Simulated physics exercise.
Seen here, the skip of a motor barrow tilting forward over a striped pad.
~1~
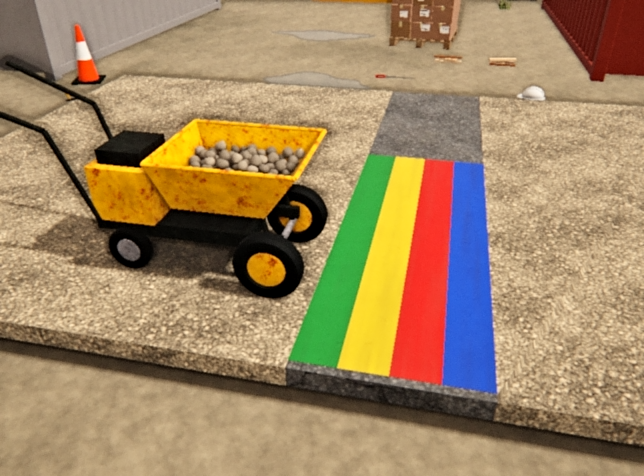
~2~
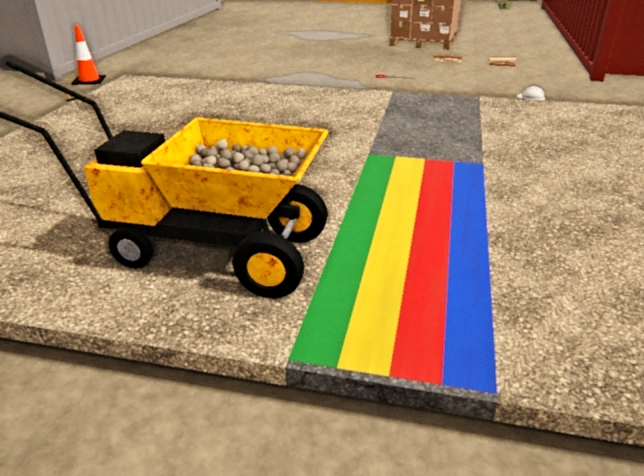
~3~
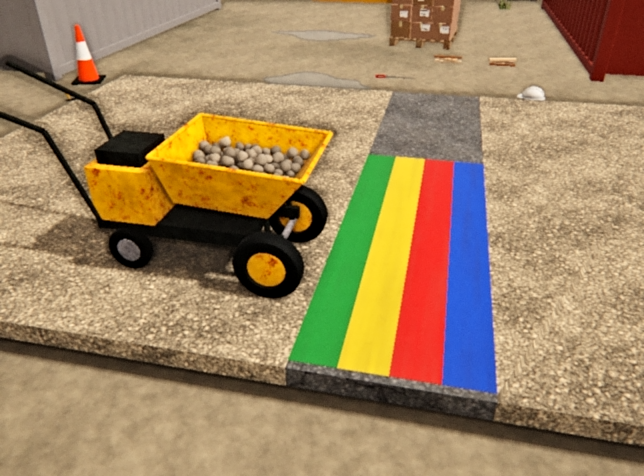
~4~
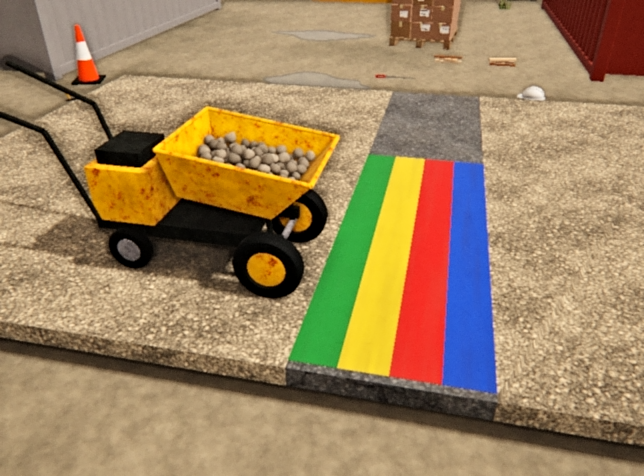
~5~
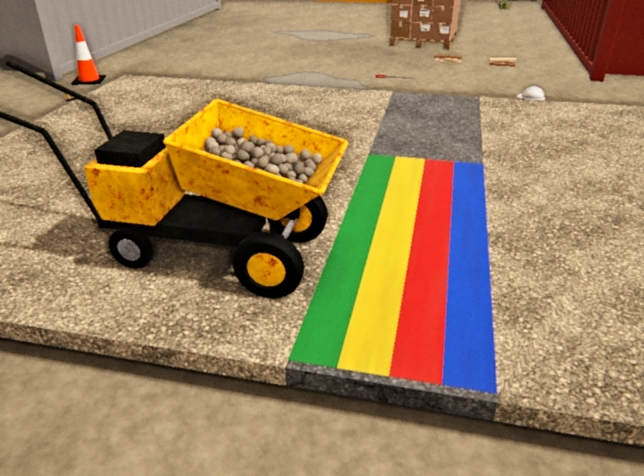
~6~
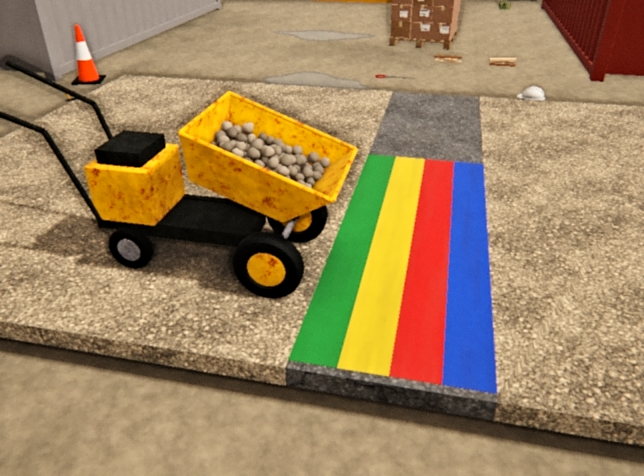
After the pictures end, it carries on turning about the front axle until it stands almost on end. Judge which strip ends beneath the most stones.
Beneath the most stones: The red strip.
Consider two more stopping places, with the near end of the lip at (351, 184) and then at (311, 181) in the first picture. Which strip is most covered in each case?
Blue, then the red one.
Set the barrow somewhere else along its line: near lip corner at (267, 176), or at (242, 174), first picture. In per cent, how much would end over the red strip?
30 %, then 10 %.
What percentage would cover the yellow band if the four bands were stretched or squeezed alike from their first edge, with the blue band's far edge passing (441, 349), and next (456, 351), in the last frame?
Roughly 0 % and 10 %.
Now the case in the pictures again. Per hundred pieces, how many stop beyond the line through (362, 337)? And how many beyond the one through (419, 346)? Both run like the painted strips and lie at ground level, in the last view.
That's 90 per cent for the first and 40 per cent for the second.
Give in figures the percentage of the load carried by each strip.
The green strip takes 0 per cent, the yellow strip 25, the red strip 40 and the blue strip 20.
Soon after the last picture, skip tipped steeply; all in the skip.
A little later, skip tipped right over; about two thirds in the skip; about a quarter over the yellow strip; about a quarter over the red strip; a stray few over the blue strip.
Later still, skip tipped right over; a small part in the skip; about a quarter over the yellow strip; about a third over the red strip; about a quarter over the blue strip; a stray few off the paint.
At rest, skip tipped right over; a small part in the skip; none over the green strip; about a quarter over the yellow strip; about a third over the red strip; about a quarter over the blue strip; a stray few off the paint.
